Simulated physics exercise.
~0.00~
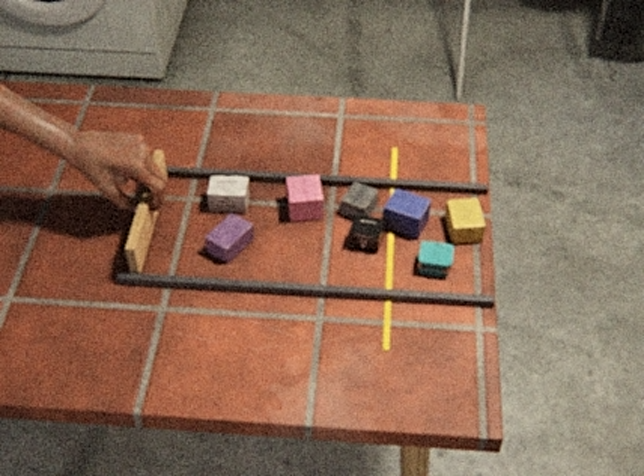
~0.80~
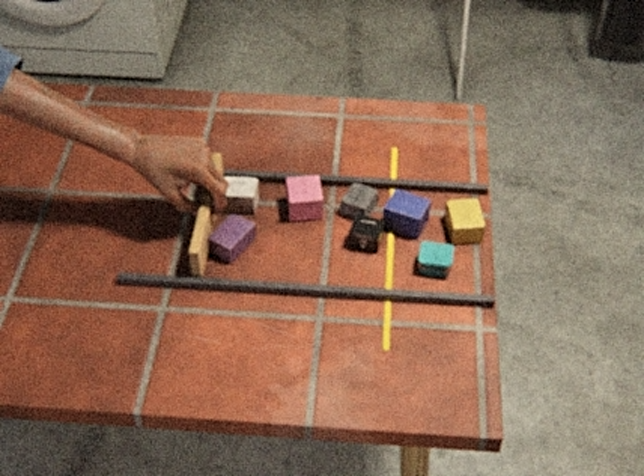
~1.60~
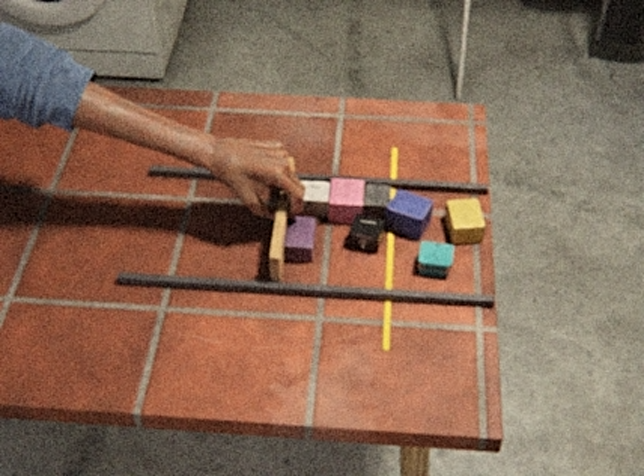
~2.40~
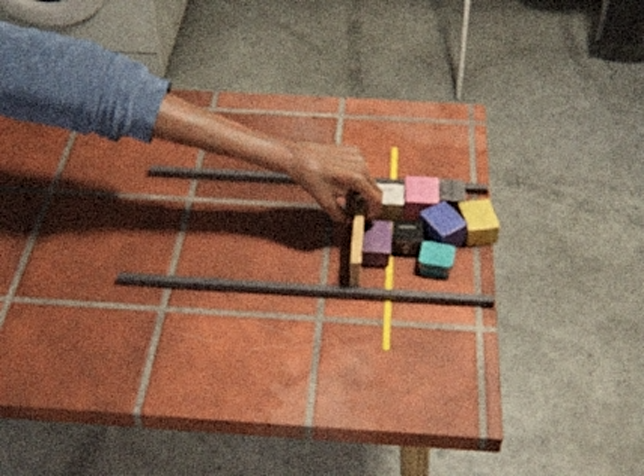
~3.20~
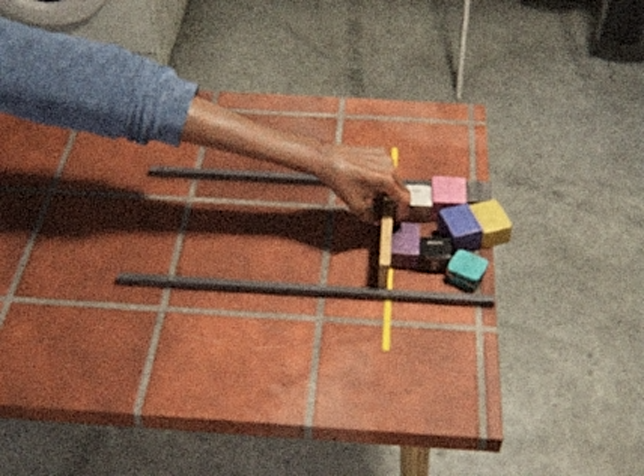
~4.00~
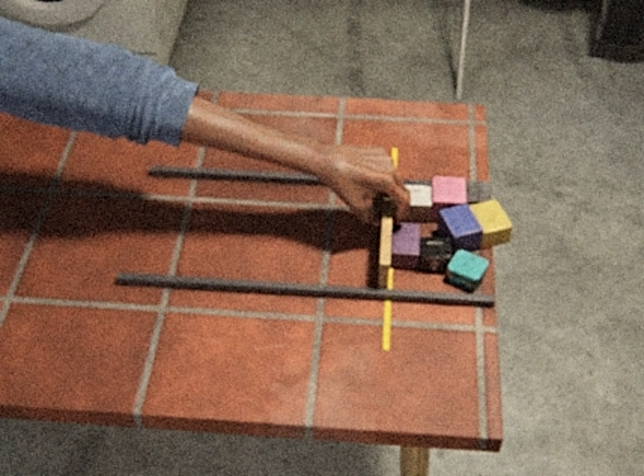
At the start, a hand holds an upright wooden board at the left end of two dark rails on a tiled table, with eight small blocks scattered to its right. The hand slides the board right until it reaches the purple and white blocks. It pushes these along, and the pink and grey ones begin moving too. Further on, the blocks bunch together, and the blue, yellow and turquoise ones shift toward the table's right edge. The board stops at the yellow tape, with the yellow block jutting over the edge and nothing fallen.
